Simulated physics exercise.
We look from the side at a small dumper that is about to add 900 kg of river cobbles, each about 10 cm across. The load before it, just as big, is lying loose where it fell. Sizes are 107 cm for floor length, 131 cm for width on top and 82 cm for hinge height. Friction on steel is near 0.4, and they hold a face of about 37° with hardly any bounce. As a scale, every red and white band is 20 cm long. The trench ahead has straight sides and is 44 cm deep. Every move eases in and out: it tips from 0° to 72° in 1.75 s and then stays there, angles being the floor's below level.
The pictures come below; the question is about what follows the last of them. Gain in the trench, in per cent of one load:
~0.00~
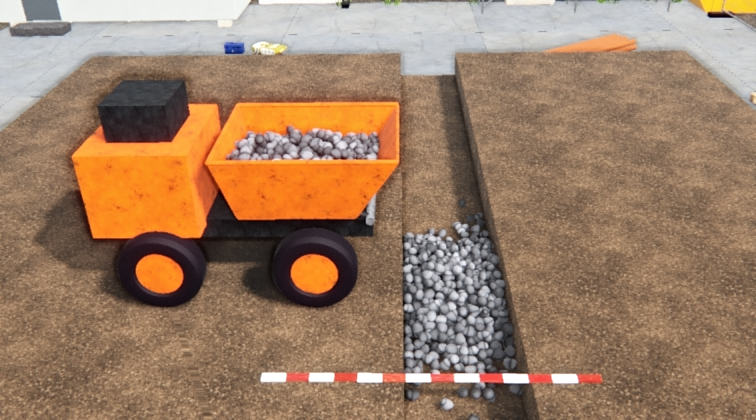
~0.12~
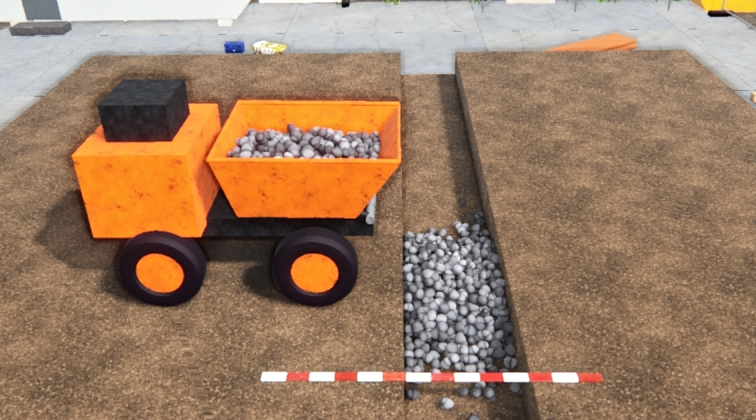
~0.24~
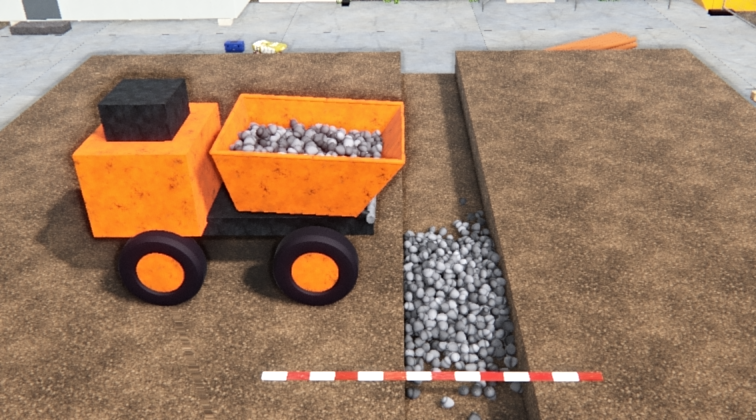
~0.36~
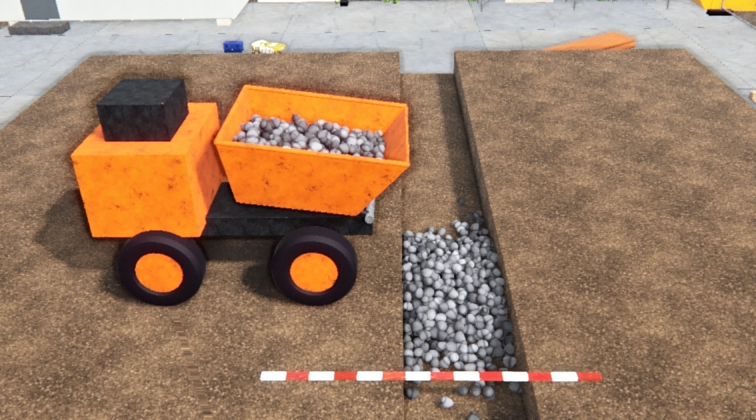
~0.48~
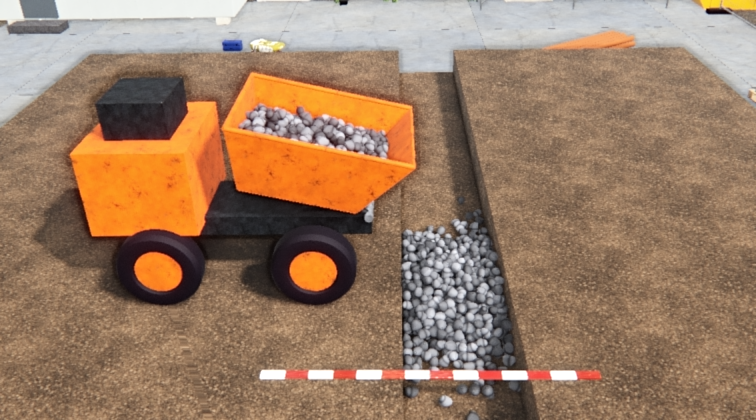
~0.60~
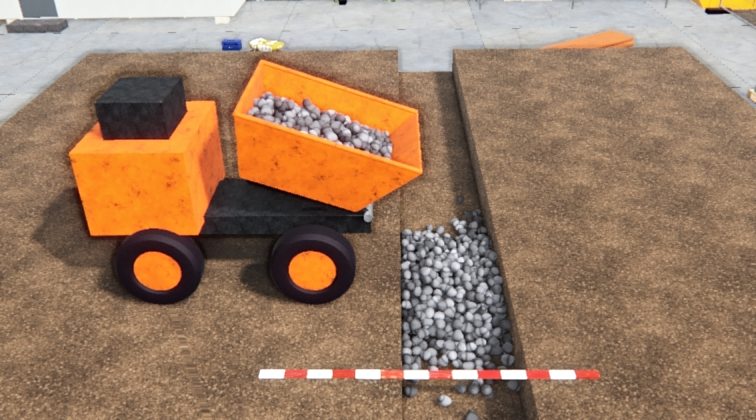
70 per cent.
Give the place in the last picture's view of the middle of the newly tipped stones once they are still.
The middle ends up near (486, 263).
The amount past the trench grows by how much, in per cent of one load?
Result: Near 30 % of one load.
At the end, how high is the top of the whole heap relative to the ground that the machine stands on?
Close to 40 centimetres up.
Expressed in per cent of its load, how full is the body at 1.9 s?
Close to 80 in a hundred.
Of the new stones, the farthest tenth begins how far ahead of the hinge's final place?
About 190 cm.
After 1.3 s the floor is at 61°; in per cent of one load, 100 in the body, 100 in the trench; the foremost stones are at (500, 312).
After 1.9 s the floor is at 72°; in per cent of one load, 82 in the body, 116 in the trench, 2 past the trench; the foremost stones are at (523, 262).
After 2.2 s the floor is at 72°; in per cent of one load, 51 in the body, 129 in the trench, 20 past the trench; the foremost stones are at (578, 264).
After 5.1 s the floor is at 72°; in per cent of one load, 0 in the body, 169 in the trench, 30 past the trench; the foremost stones are at (700, 253). Net gain in the trench, 70.
